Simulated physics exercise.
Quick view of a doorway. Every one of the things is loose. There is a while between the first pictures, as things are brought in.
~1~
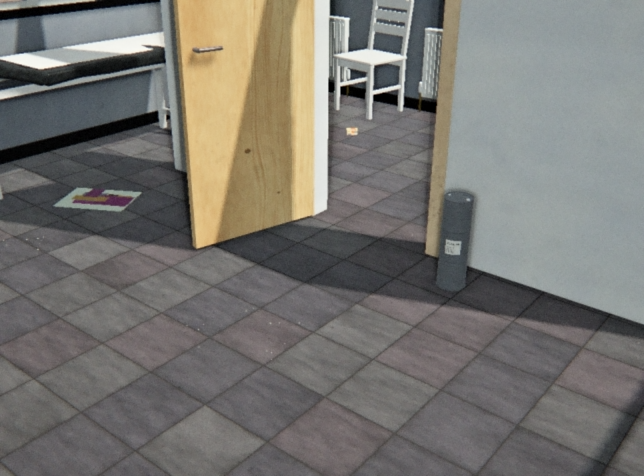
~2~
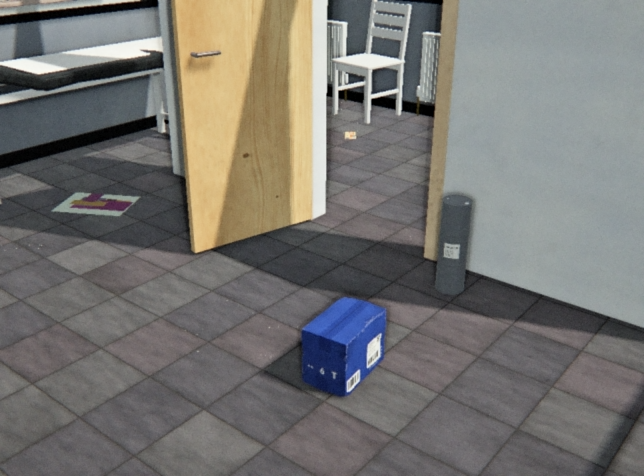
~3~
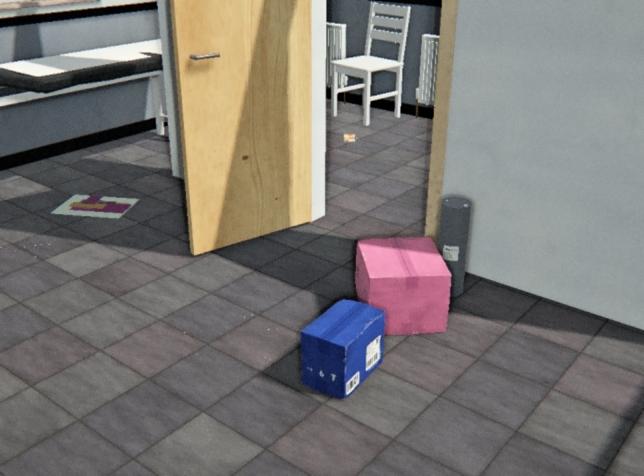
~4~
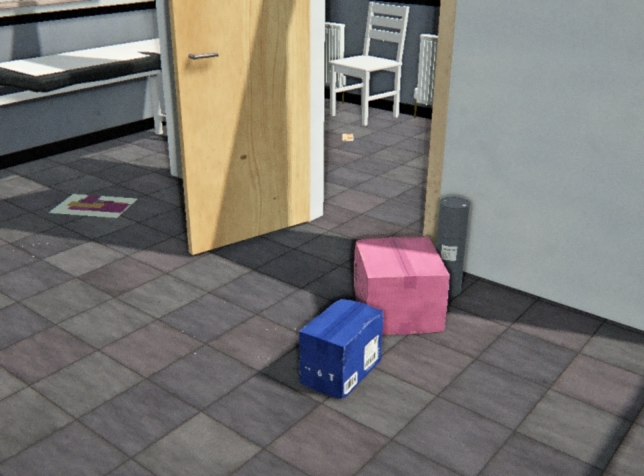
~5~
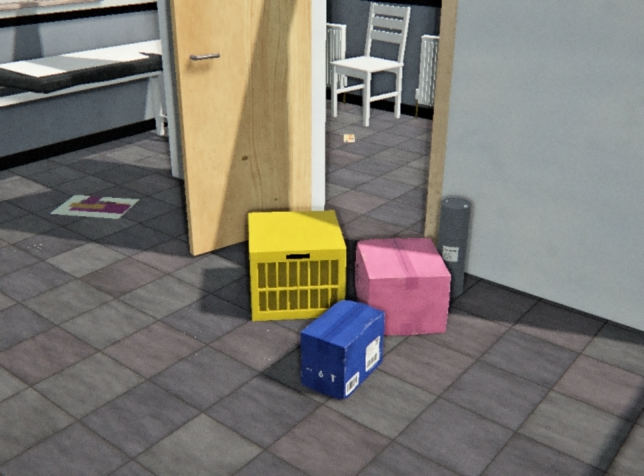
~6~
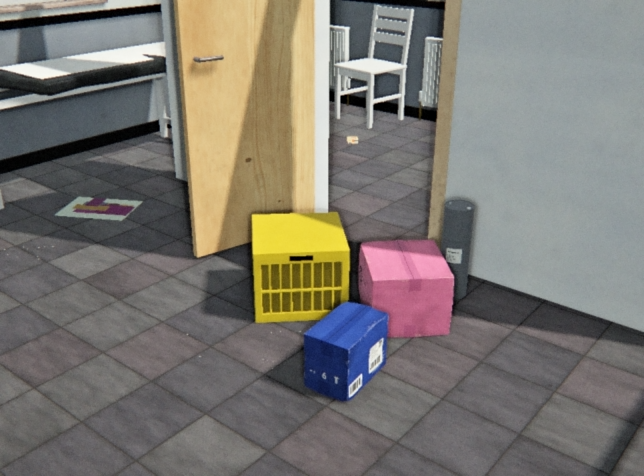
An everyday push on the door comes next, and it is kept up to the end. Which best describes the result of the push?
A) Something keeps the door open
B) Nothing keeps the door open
Option A: Something keeps the door open.
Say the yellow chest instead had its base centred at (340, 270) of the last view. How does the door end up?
Observation: Afterwards the door is stopped partway.
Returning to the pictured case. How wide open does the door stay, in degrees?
Angle: About 75°.
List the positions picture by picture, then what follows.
The first frame shows door wide open and still.
The second frame shows door wide open and still; blue parcel (345, 345).
The third frame shows door wide open and still; grey canister (452, 247); pink box (400, 284).
The fourth frame shows door wide open and still; blue parcel (342, 347); grey canister (451, 247).
The fifth frame shows door wide open and still; pink box (400, 285); blue parcel (343, 348).
The sixth frame shows door wide open and still; yellow chest (298, 265); grey canister (456, 250).
Then, 0.50 s on from there, open by 94°.
Then, 0.80 s on from there, open by 82°.
In the end, open by 75°; all 4 unmoved. At the end, from the last picture's camera, yellow chest near (299, 265).
